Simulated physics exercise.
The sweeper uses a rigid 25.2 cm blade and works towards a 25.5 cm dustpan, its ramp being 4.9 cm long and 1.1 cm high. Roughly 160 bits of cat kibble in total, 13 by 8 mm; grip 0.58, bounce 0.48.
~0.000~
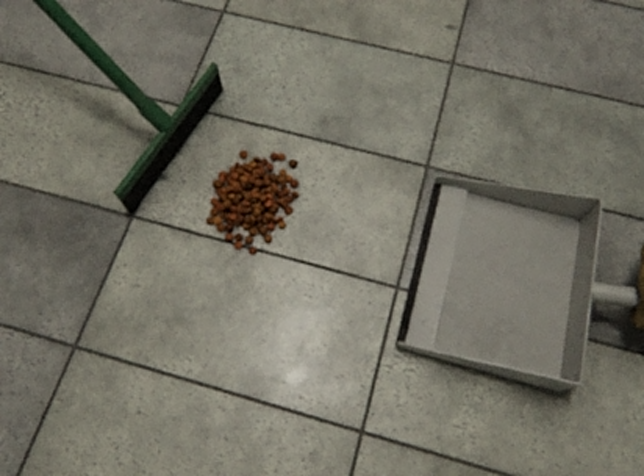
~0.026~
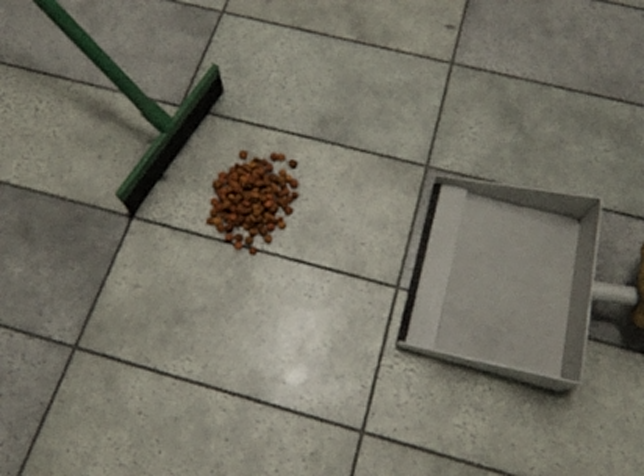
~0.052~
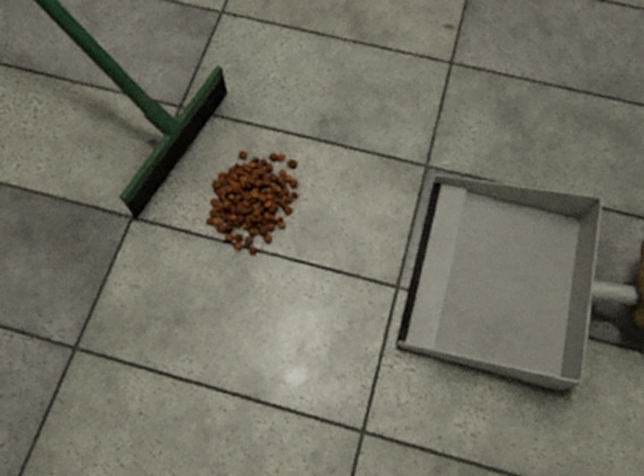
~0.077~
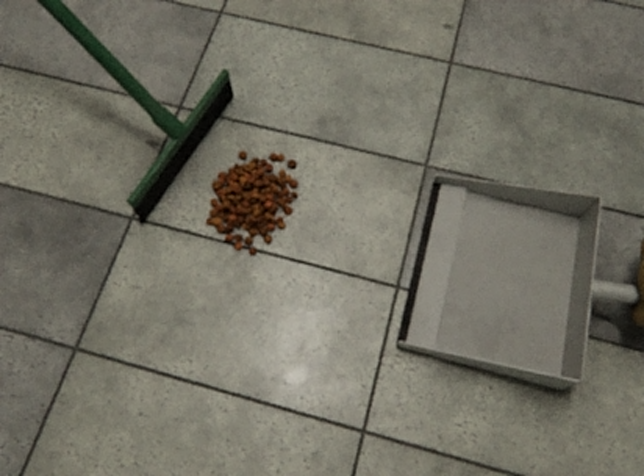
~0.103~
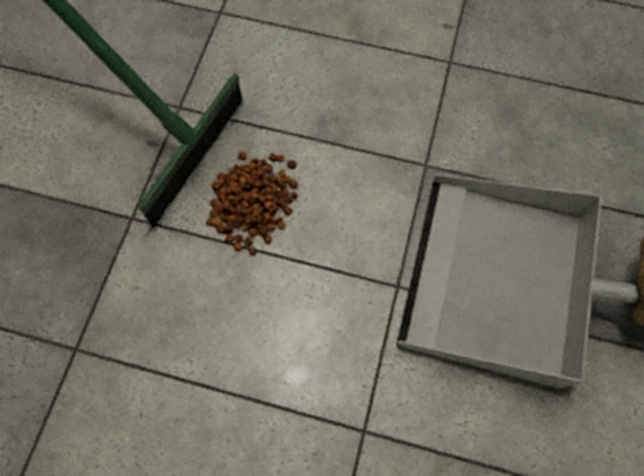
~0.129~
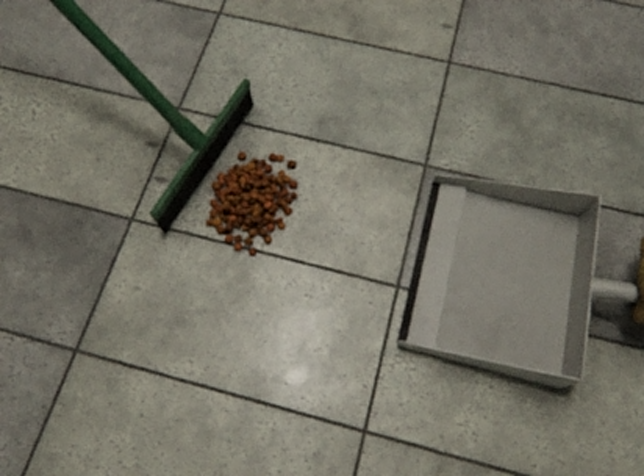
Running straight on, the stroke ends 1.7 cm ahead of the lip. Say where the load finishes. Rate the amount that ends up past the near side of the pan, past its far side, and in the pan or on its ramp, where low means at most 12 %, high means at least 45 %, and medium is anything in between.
Near side - low, far side - low, pan - medium.
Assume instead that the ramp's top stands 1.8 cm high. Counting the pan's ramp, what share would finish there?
Estimate: About 15 in a hundred.
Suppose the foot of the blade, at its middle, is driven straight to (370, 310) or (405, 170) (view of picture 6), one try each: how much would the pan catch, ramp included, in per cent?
Some 25 in a hundred and 10 in a hundred.
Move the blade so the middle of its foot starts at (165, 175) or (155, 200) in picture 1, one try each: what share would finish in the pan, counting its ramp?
About 30 and 35 per cent.
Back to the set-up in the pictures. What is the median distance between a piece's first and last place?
Median: Approx. 26 cm.
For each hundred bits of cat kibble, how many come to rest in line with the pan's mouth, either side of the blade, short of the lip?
Roughly 75 in a hundred.
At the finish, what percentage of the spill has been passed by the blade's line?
Some 5 per cent.
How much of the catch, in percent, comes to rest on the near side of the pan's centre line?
Something like 50 per cent of the catch.
After 0.33 s, middle of the blade 18 cm from the lip; 0 % over the lip, far side 0 %, near side 0 %.
Then, at 0.46 s, middle of the blade 9 cm from the lip; 0 % over the lip, far side 0 %, near side 0 %.
After 0.72 s, middle of the blade 5 cm from the lip; 20 % over the lip, far side 0 %, near side 5 %.
In the end, at 1.1 s, near side 5 %, far side 0 %, pan 20 %, in front of the lip or behind the blade 75 %.
